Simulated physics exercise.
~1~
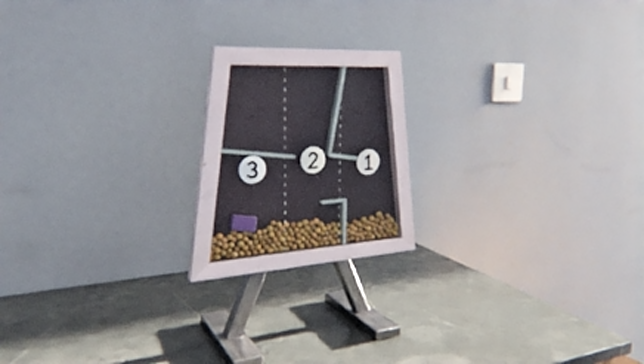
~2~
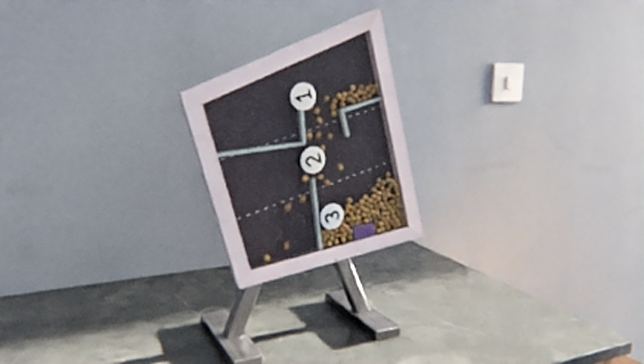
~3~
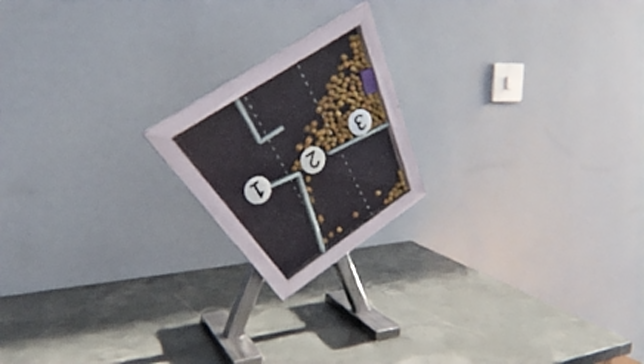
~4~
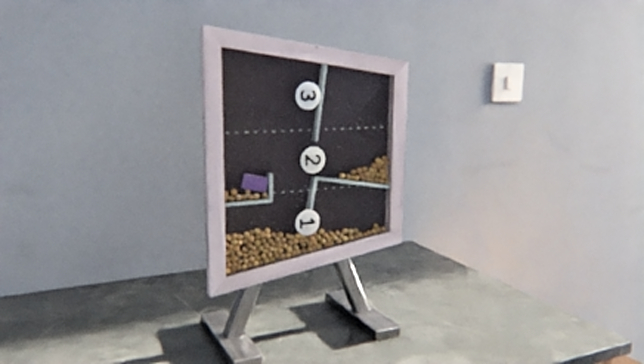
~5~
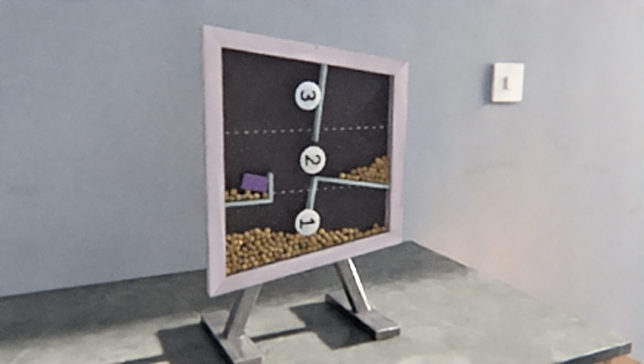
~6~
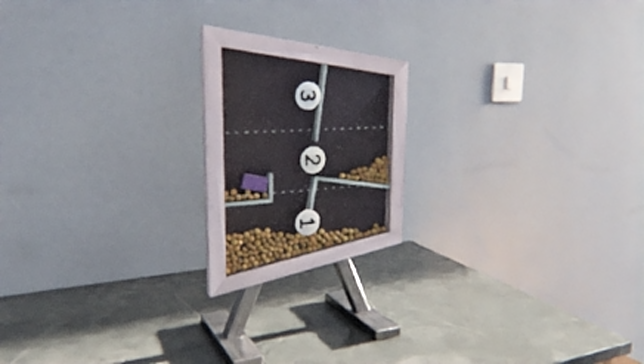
The clip shows a clear-fronted box of small wooden beads and a purple block turning anticlockwise on a stand, spilling its contents past numbered strips, until it rests on its side with most beads along the bottom and the block on a small ledge at left.
